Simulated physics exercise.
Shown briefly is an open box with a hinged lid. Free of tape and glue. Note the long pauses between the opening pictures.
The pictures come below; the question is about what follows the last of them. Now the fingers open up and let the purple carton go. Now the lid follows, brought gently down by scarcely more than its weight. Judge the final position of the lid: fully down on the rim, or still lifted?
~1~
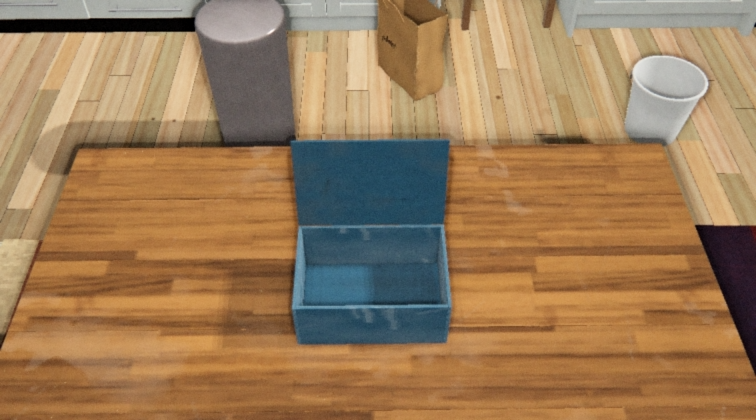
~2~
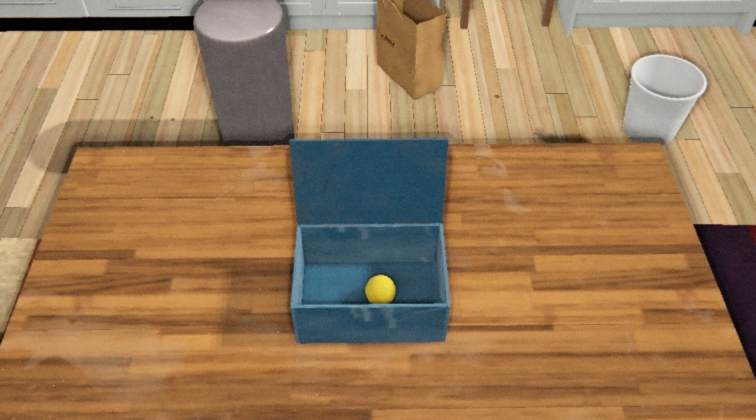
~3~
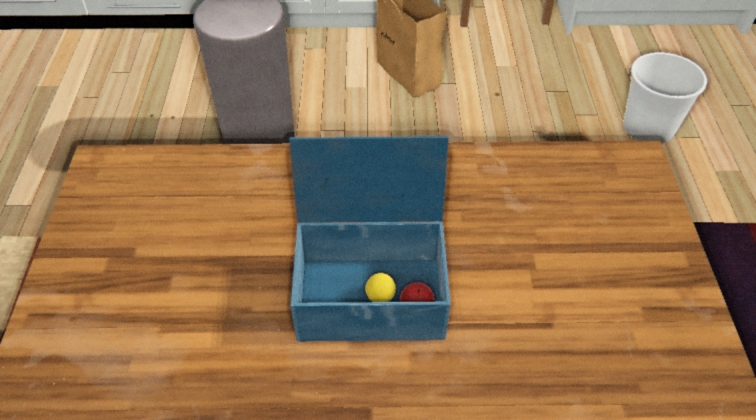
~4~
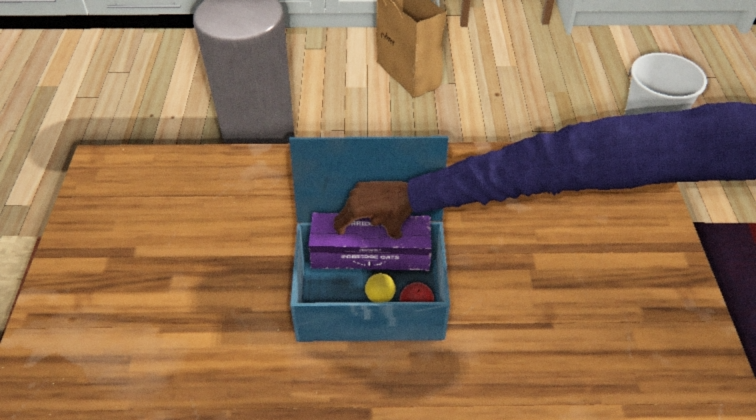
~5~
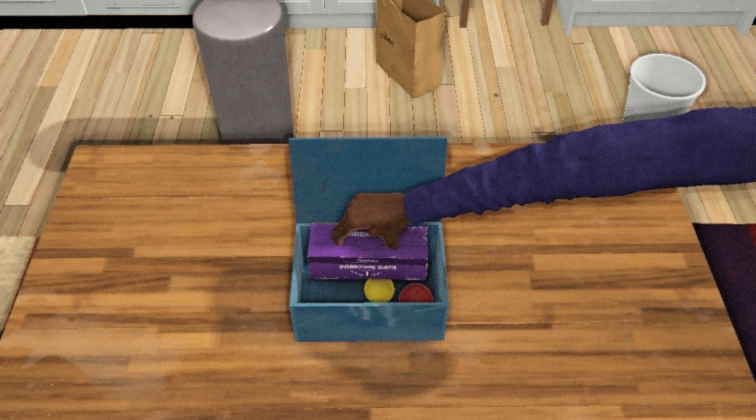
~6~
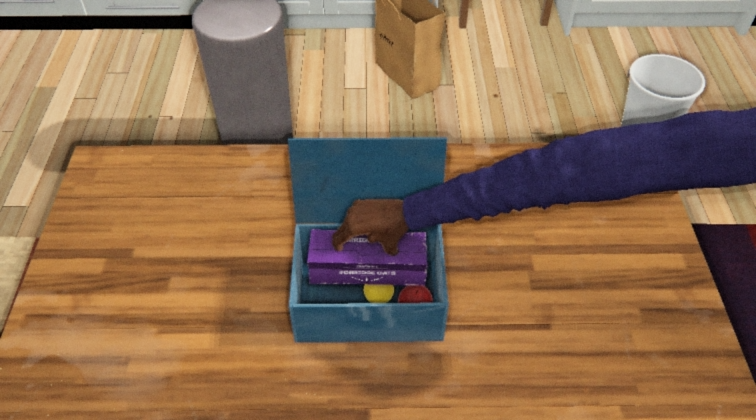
Final position: Fully down on the rim.
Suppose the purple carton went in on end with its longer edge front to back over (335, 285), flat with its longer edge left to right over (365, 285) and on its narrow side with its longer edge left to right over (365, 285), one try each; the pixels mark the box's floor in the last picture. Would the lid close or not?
First try: It gets propped open; second try: It comes fully down; third try: It comes fully down.
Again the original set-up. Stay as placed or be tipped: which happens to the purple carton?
It ends up leaning.
Then, 1.00 s on from there, lid starting down; purple carton on its side near (380, 265); yellow lemon shifted about its own width; red apple shifted a little.
Then, 1.80 s on from there, lid 39° above the rim; purple carton on its side near (380, 265); yellow lemon shifted about its own width; red apple shifted a little.
In the end, lid shut; toppled in the box, purple carton; moved from the start, yellow lemon; red apple unmoved. At the end, from the last picture's camera, purple carton near (380, 265).
